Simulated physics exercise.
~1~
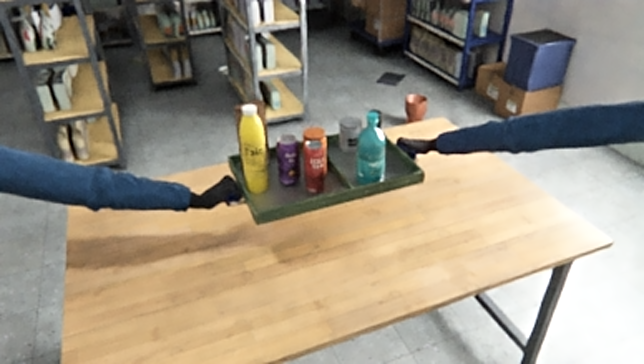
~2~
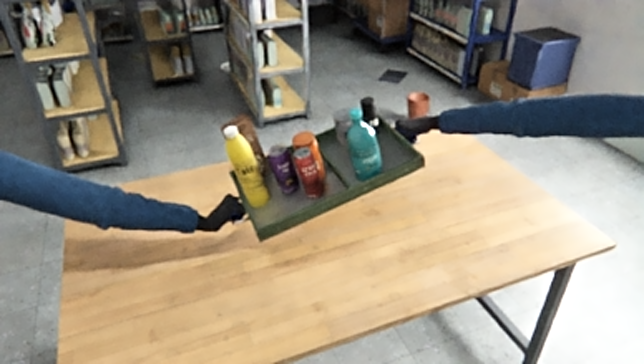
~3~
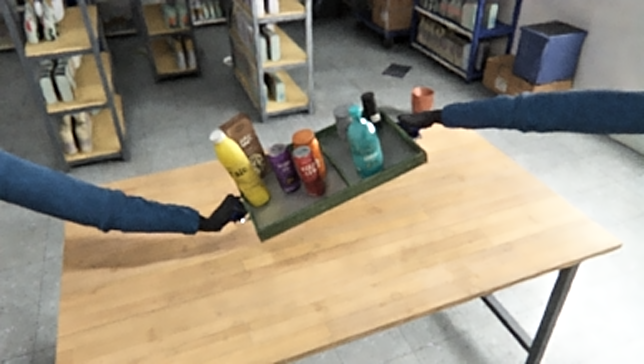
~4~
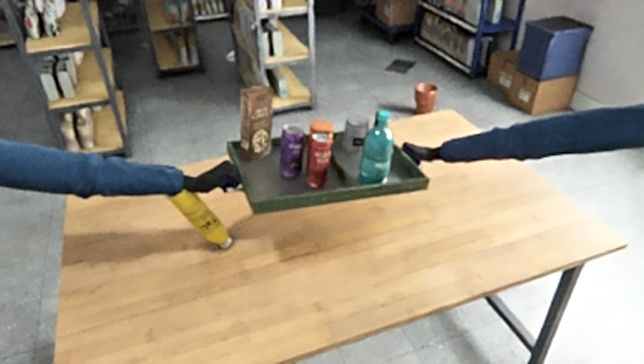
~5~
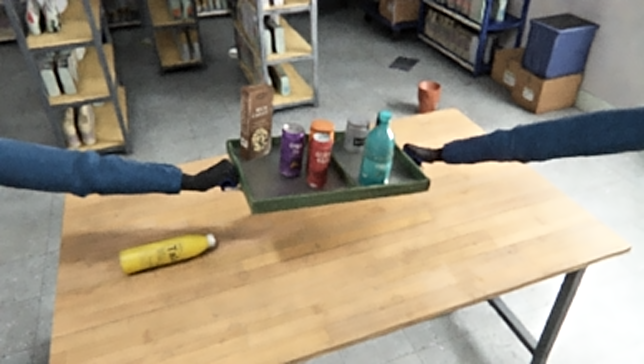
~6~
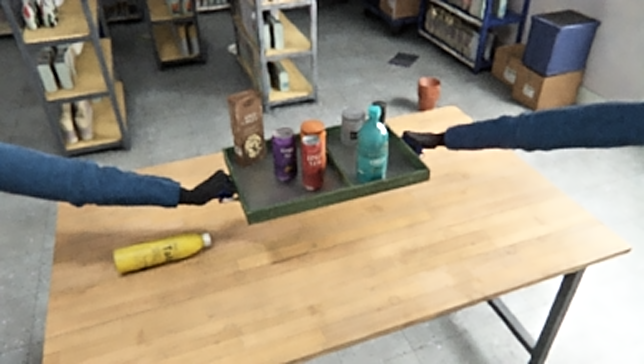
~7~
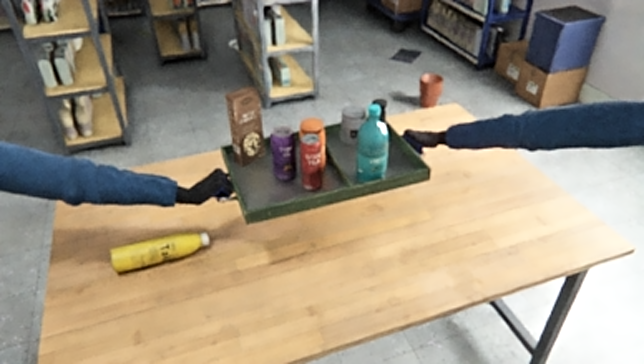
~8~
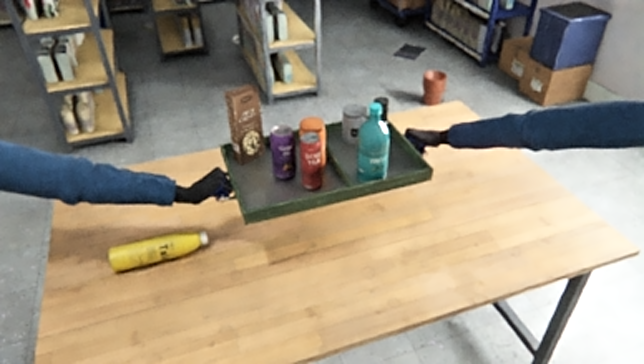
Yellow bottle toppling off a green tray tilted left by two gloved hands, then lying on the wooden table as the tray levels.
